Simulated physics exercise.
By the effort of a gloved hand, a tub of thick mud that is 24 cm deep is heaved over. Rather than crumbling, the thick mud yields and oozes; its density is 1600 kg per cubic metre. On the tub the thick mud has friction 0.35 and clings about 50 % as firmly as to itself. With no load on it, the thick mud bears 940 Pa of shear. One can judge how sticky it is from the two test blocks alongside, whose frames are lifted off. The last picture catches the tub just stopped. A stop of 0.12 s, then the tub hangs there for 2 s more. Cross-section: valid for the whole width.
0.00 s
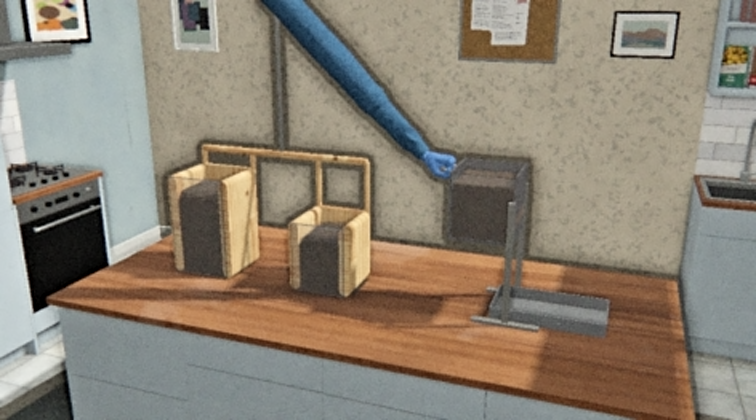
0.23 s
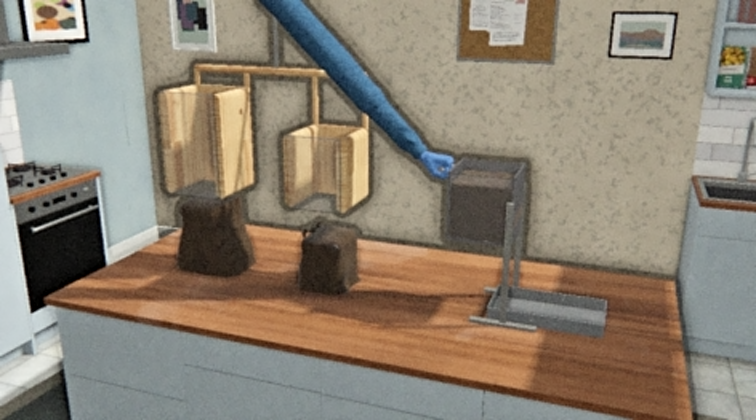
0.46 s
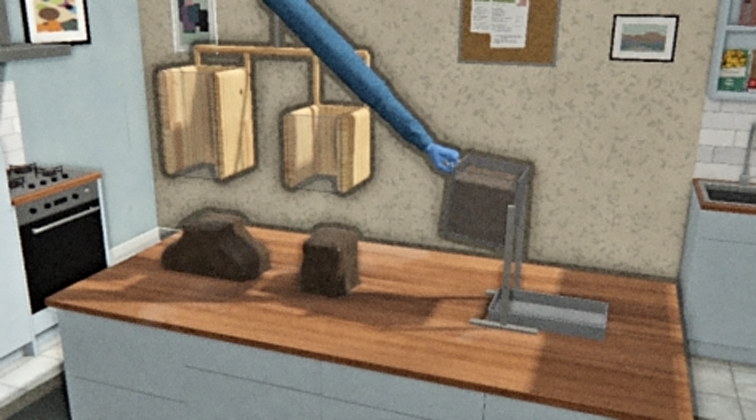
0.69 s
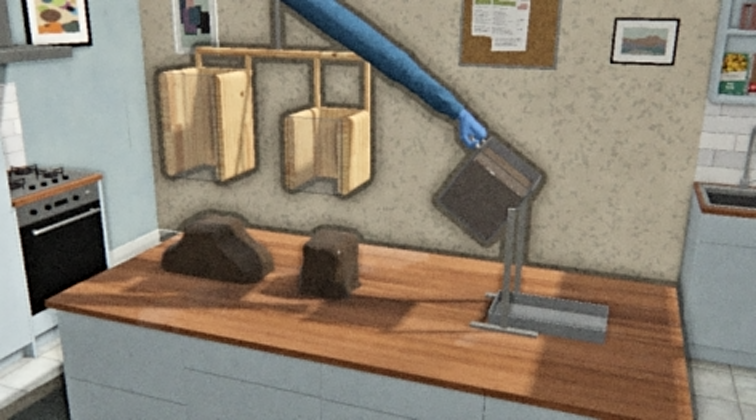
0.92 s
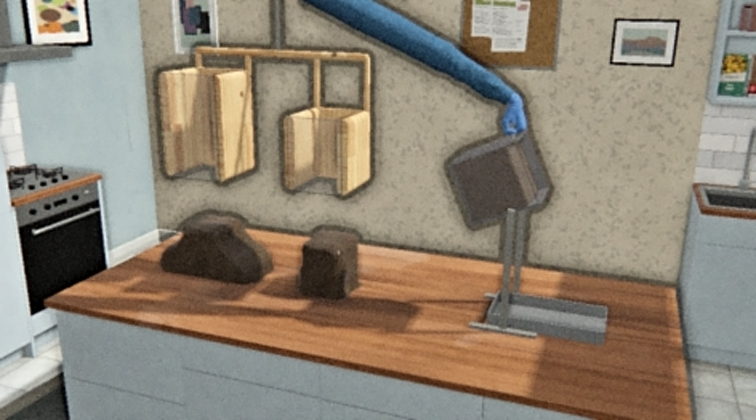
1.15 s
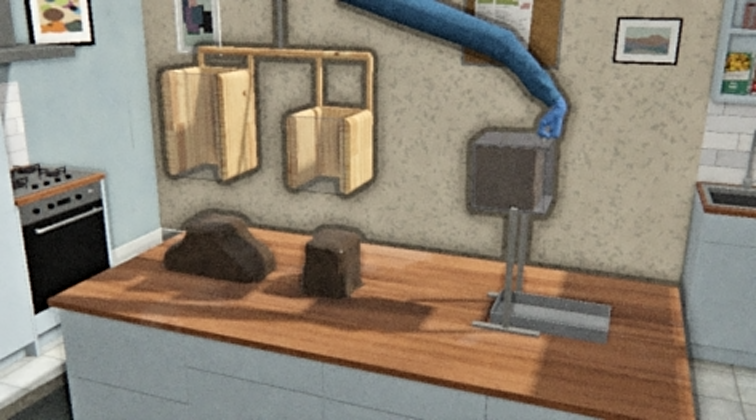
The clip shows wooden casings rising off two blocks of dark mud, the left slumping into a low mound while the right barely changes, then a blue-gloved hand turning a mud-filled tub clockwise onto its side above a tray.
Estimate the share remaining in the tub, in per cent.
I would say roughly 100 per cent remains in the tub.
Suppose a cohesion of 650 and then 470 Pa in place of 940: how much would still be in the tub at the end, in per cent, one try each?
About 65 % first, about 50 % second.
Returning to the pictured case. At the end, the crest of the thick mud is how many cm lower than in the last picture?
About 0 cm.
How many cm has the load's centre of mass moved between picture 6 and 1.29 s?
Roughly 0 centimetres.
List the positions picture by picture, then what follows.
Handle-side rim at (453, 172), tilt 0 degrees; highest point of the thick mud at (459, 183); test blocks 36 cm, 23 cm high (left to right), in the first frame.
Handle-side rim at (451, 172), tilt 0 degrees; highest point of the thick mud at (457, 183); test blocks 31 cm, 22 cm high (left to right), in the second frame.
Handle-side rim at (456, 168), tilt 7 degrees; highest point of the thick mud at (459, 180); test blocks 22 cm, 22 cm high (left to right), in the third frame.
Handle-side rim at (481, 149), tilt 35 degrees; highest point of the thick mud at (477, 160); test blocks 22 cm, 22 cm high (left to right), in the fourth frame.
Handle-side rim at (517, 143), tilt 66 degrees; highest point of the thick mud at (504, 149); test blocks 22 cm, 22 cm high (left to right), in the fifth frame.
Handle-side rim at (547, 149), tilt 88 degrees; highest point of the thick mud at (527, 150); test blocks 22 cm, 22 cm high (left to right), in the sixth frame.
By 1.29 s, the tub is at 88 degrees and holds 100 %.
By 1.46 s, the tub is at 88 degrees and holds 100 %.
By 1.63 s, the tub is at 88 degrees and holds 100 %.
By 1.80 s, the tub is at 88 degrees and holds 100 %.
By 3.15 s, at the end, the tub is at 88 degrees and holds 100 %.
